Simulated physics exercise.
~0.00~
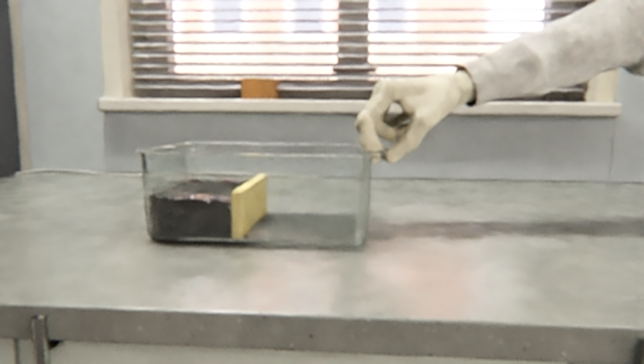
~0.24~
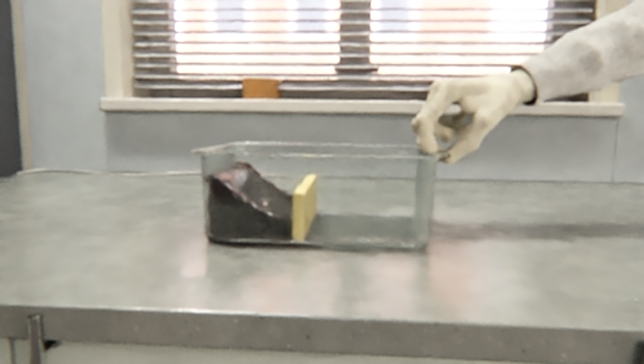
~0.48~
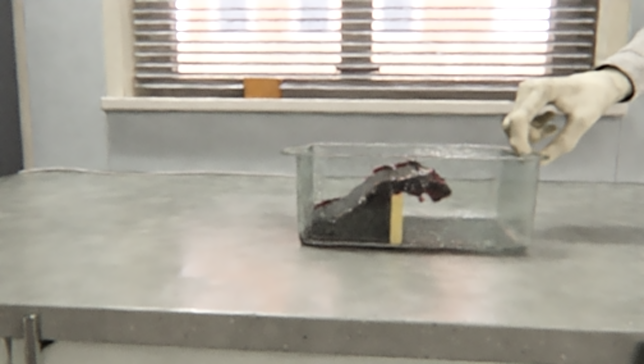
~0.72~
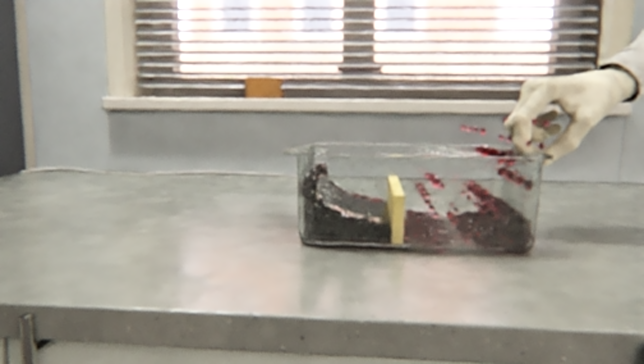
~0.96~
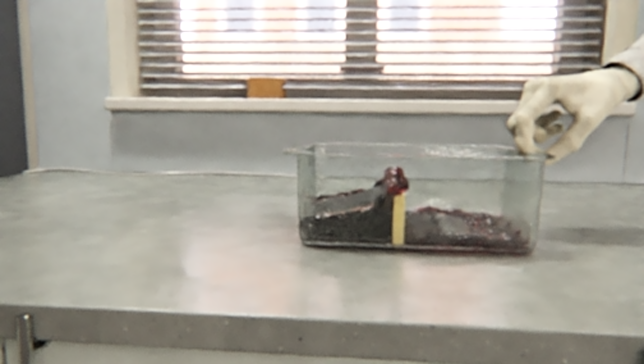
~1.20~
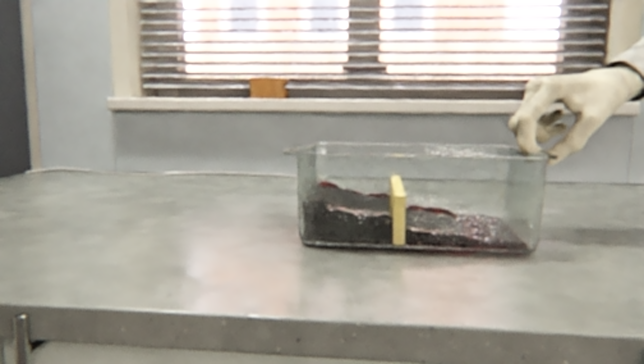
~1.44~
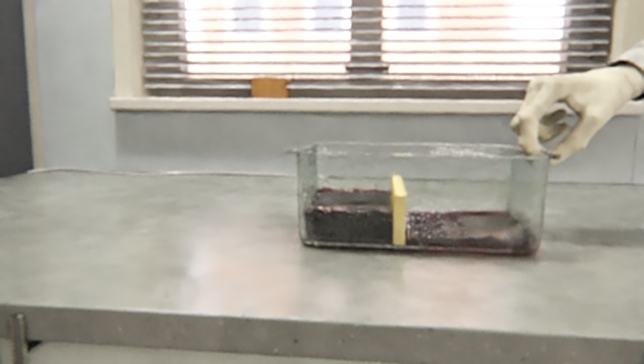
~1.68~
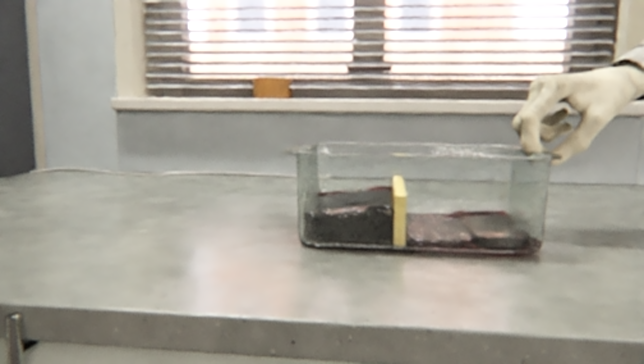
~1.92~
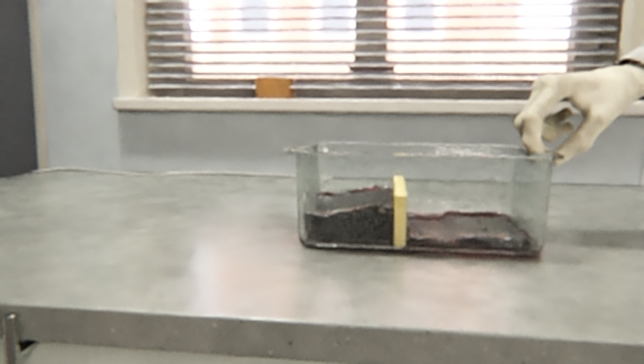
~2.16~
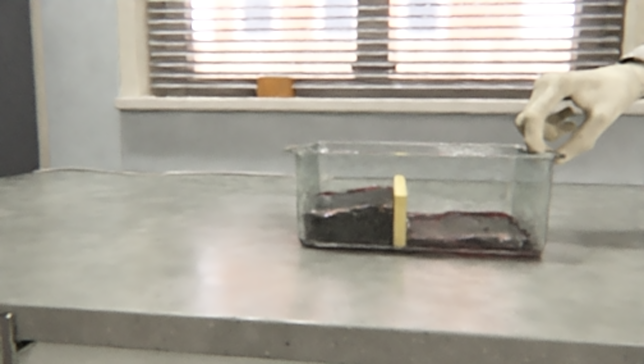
A gloved hand pulls a clear box right, and dark liquid sloshes over its yellow divider and settles on both sides.
